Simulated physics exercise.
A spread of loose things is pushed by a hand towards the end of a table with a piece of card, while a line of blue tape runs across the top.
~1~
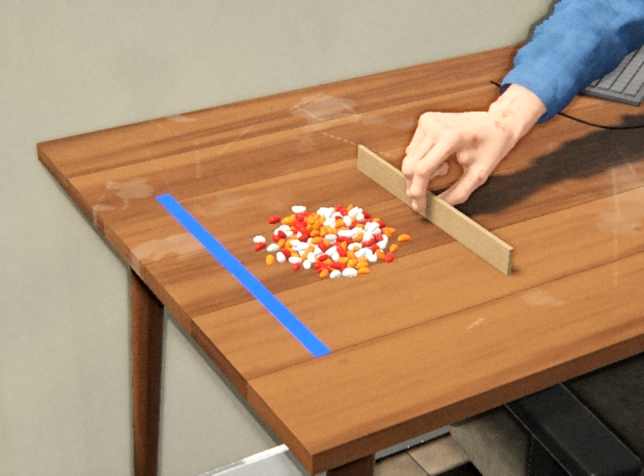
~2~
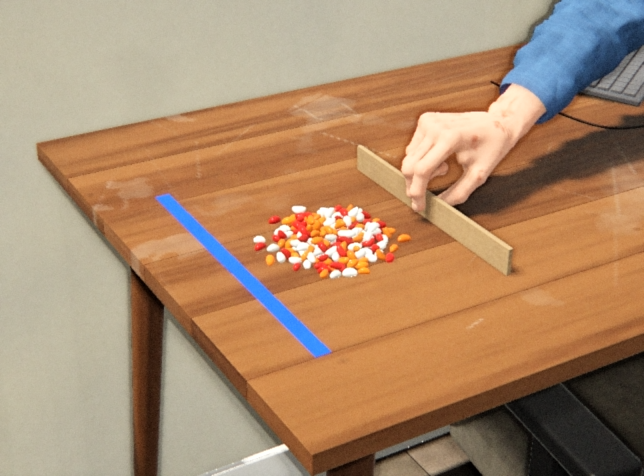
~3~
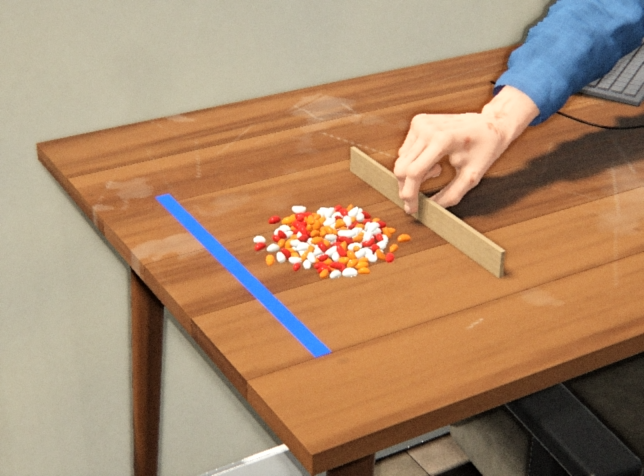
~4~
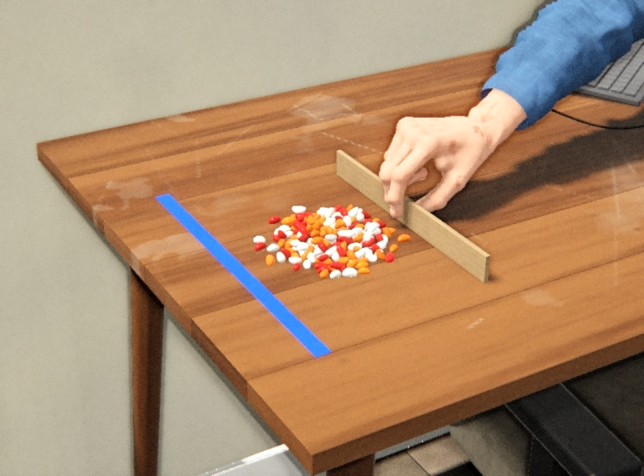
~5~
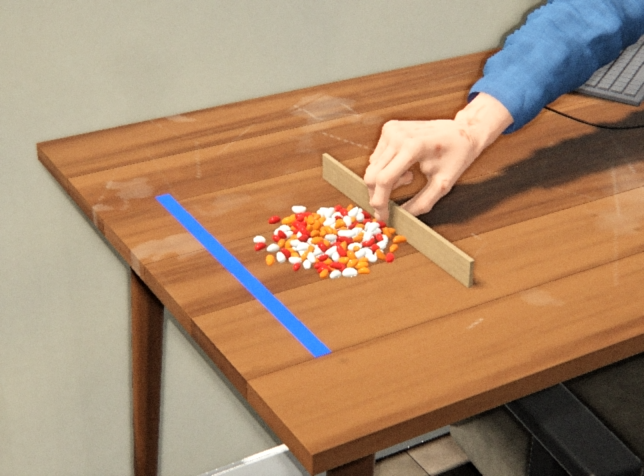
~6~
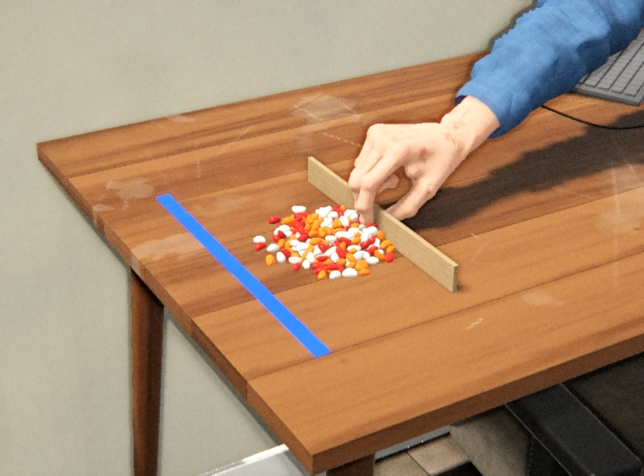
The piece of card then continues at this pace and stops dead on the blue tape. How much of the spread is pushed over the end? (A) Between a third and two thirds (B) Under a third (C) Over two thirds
Under a third.
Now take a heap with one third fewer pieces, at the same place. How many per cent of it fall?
About 10 in a hundred.
Soon after the last picture, piece of card still moving, near (303, 226); heap all on the table, its front near (214, 261).
A little later, piece of card stopped at the blue tape; heap a small part over the edge.
Later still, piece of card stopped at the blue tape; heap about a quarter over the edge.
At rest, piece of card stopped at the blue tape; heap about a quarter over the edge.
